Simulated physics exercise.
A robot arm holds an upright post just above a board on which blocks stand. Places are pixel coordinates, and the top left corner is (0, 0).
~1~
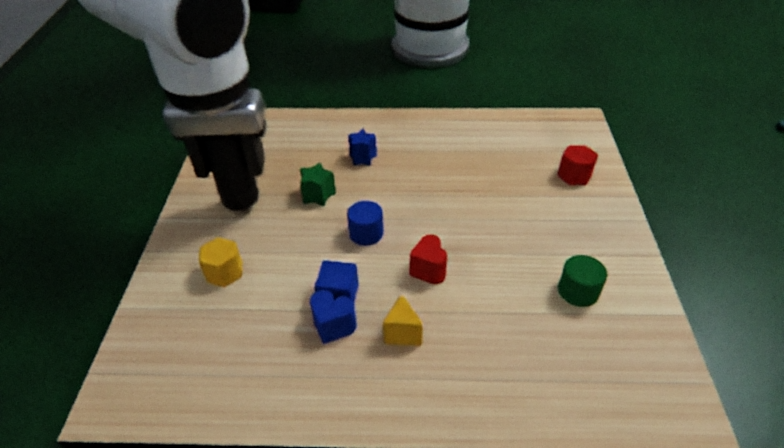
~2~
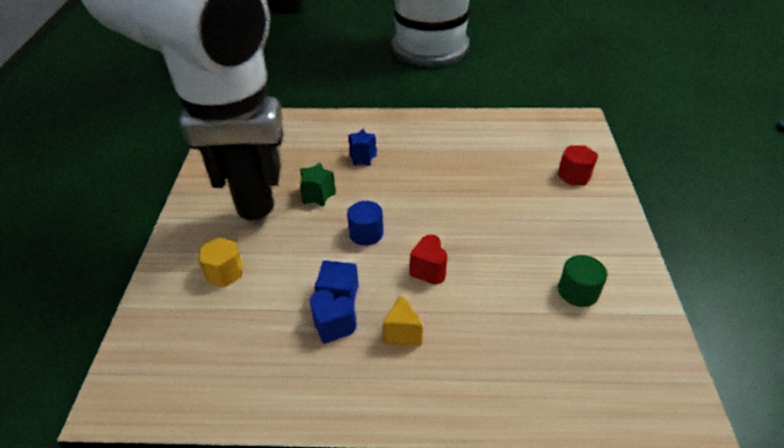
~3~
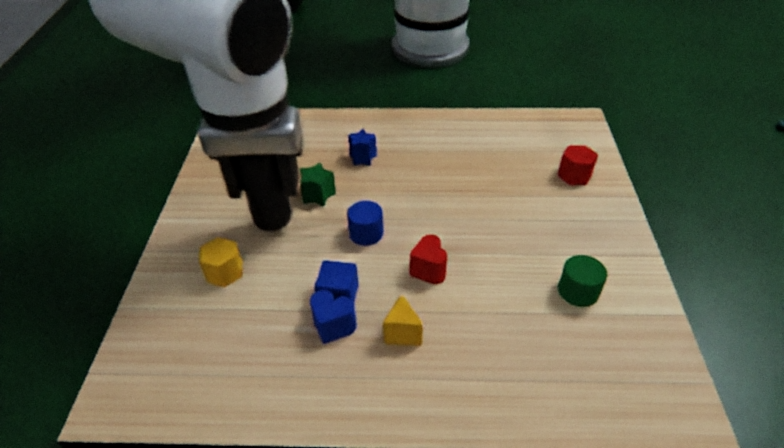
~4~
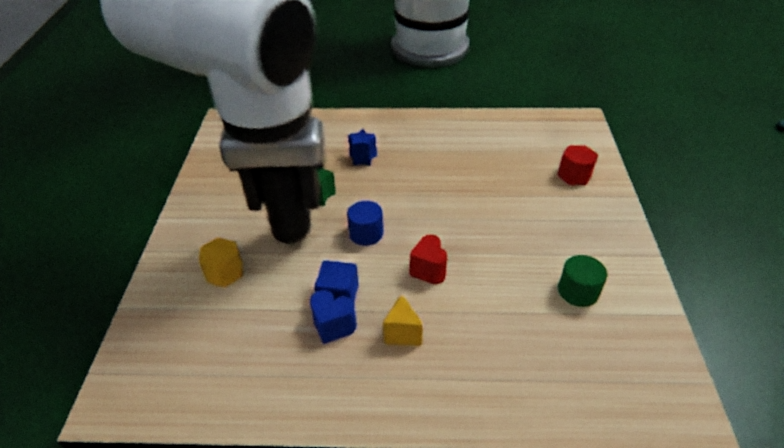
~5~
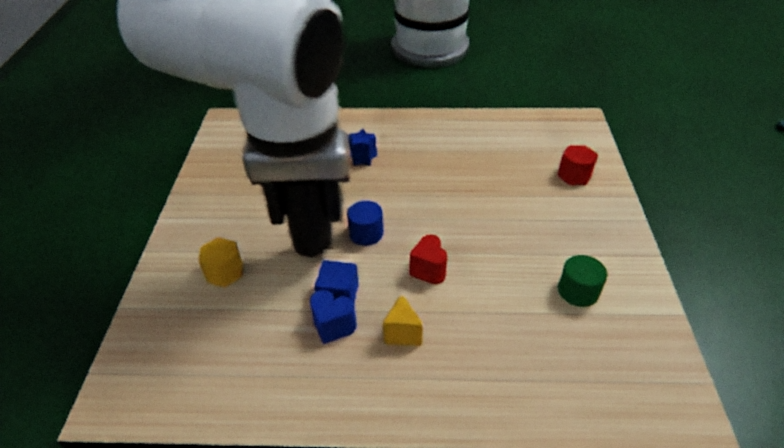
A robot arm moves its dark post right and toward the viewer above still blocks.
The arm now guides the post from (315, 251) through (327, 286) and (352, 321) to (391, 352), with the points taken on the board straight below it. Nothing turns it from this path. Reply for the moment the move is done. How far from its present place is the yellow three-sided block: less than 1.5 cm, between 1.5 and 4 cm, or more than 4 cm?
Overall it shifts between 1.5 and 4 cm.
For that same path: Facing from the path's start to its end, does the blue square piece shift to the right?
I believe so.
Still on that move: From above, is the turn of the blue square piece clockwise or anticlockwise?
The block spins clockwise.
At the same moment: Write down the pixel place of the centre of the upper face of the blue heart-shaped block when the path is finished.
My best guess is (339, 377).
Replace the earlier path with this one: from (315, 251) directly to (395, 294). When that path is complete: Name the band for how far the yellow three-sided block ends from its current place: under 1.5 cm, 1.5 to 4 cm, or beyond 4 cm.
Up to 1.5 cm.
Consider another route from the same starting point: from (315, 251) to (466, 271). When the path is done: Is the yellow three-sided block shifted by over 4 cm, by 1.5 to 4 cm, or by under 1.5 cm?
The smallest band: Under 1.5 cm.
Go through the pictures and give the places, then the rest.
Lower end of the post (241, 199), tops of blocks, blue heart-shaped block (330, 305), blue square piece (336, 274), blue circular block (365, 211), yellow three-sided block (403, 313), in the first frame.
Post (256, 208), blocks as before, in the second frame.
Post (273, 218), blocks as before, in the third frame.
Post (292, 230), blocks as before, in the fourth frame.
Post (313, 243), blue heart-shaped block (330, 305), blue square piece (336, 274), blue circular block (365, 211), yellow three-sided block (403, 313), in the fifth frame.
What follows on the original path. One third of the way, post (326, 278); blue heart-shaped block (337, 327); blue square piece (345, 297).
Two thirds of the way, post (352, 313); blue heart-shaped block (342, 369); blue square piece (364, 340), turned 25° clockwise.
At the end, post (390, 344); blue heart-shaped block (339, 377), turned 40° clockwise; blue square piece (386, 371), turned 85° clockwise; blue circular block not moved; yellow three-sided block (425, 319), turned 55° anticlockwise.
